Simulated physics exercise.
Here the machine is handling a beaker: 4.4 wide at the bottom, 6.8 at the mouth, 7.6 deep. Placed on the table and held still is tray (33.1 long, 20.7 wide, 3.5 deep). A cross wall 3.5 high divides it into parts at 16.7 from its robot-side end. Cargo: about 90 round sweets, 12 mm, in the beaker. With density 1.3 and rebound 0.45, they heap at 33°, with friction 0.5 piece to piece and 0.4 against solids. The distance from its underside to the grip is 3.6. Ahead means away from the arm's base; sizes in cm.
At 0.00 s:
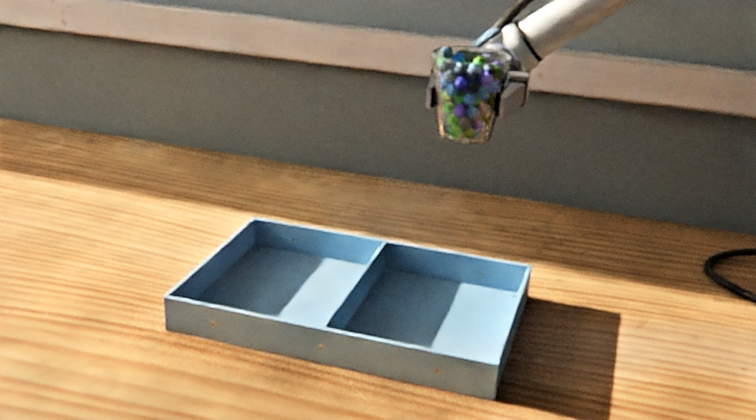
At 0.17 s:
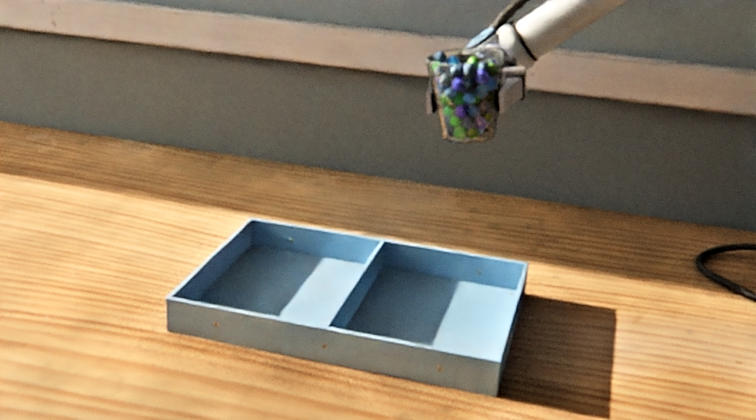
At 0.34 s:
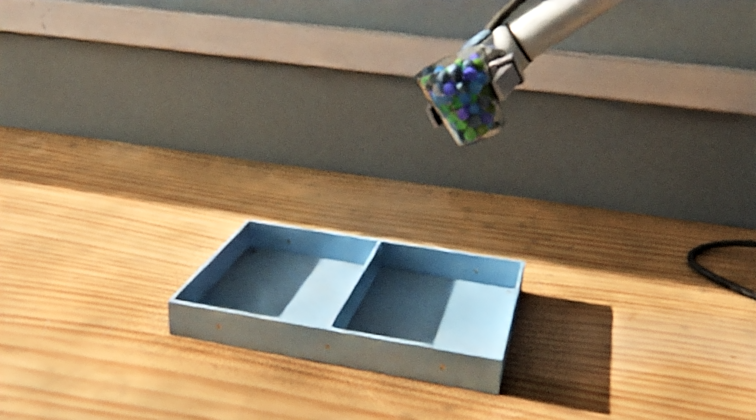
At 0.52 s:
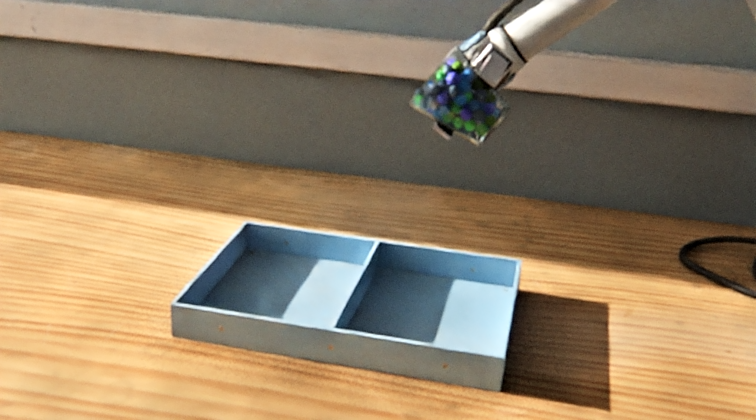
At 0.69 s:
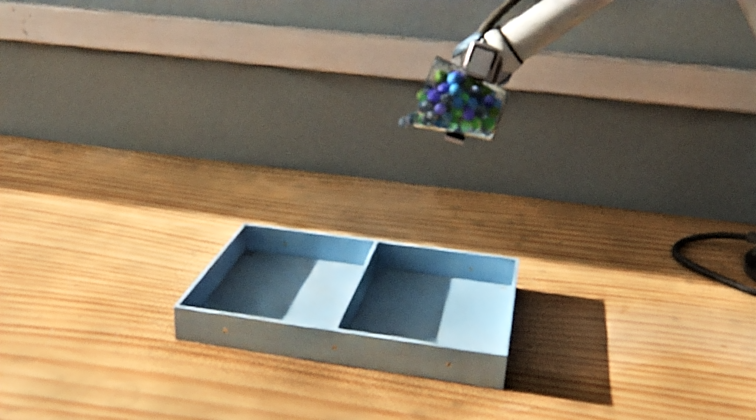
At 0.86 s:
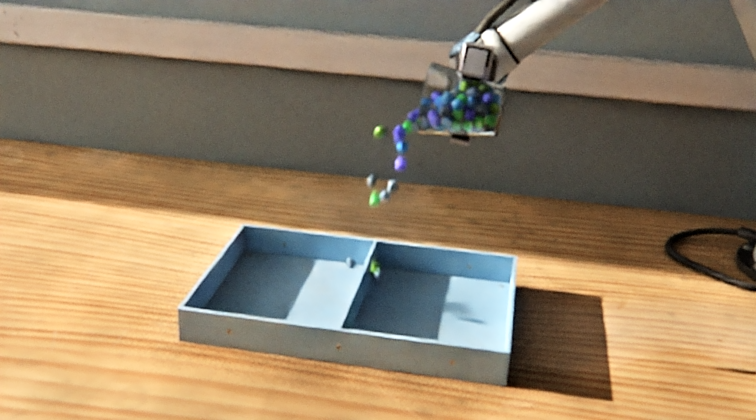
To begin with, a robotic arm holds a clear beaker of small, round, multicoloured sweets upright above a blue, two-part tray on a wooden table. The arm tilts the beaker steadily to the left until it lies nearly sideways, and a few sweets tumble from its mouth towards the tray's dividing wall.
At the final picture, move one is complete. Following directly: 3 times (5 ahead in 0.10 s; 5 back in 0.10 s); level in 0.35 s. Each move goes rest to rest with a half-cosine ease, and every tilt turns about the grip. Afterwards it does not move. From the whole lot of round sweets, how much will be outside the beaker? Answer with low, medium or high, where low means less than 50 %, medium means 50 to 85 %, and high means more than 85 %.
High.
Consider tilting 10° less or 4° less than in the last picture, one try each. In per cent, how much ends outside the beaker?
100 and 100 %.
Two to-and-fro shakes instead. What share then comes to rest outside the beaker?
Result: Approximately 100 per cent.
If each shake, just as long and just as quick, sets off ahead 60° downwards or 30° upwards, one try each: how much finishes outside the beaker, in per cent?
It comes to around 75 per cent on the first try and around 100 per cent on the second.
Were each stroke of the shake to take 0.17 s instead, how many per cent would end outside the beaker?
I'd expect some 100 per cent.
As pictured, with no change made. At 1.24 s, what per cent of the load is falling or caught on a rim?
My guess is some 1 in a hundred.
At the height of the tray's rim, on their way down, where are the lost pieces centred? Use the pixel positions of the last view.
I'd say somewhere around (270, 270).
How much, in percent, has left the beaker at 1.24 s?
Roughly 100 percent is out.
After 1.24 s, tilted 85° forward, highest piece 9 above the table; 78 in the far-side part, 11 in the robot-side part, 1 in flight or on a rim.
After 1.62 s, tilted 48° forward, highest piece 2 above the table; 76 in the far-side part, 11 in the robot-side part, 3 on the table or floor.
After 2.01 s, level, highest piece 2 above the table; 76 in the far-side part, 11 in the robot-side part, 3 on the table or floor.
After 3.06 s, level, highest piece 2 above the table; 76 in the far-side part, 11 in the robot-side part, 3 on the table or floor.
At rest, 76 in the far-side part, 11 in the robot-side part, 3 on the table or floor. That is 100 % outside the beaker.
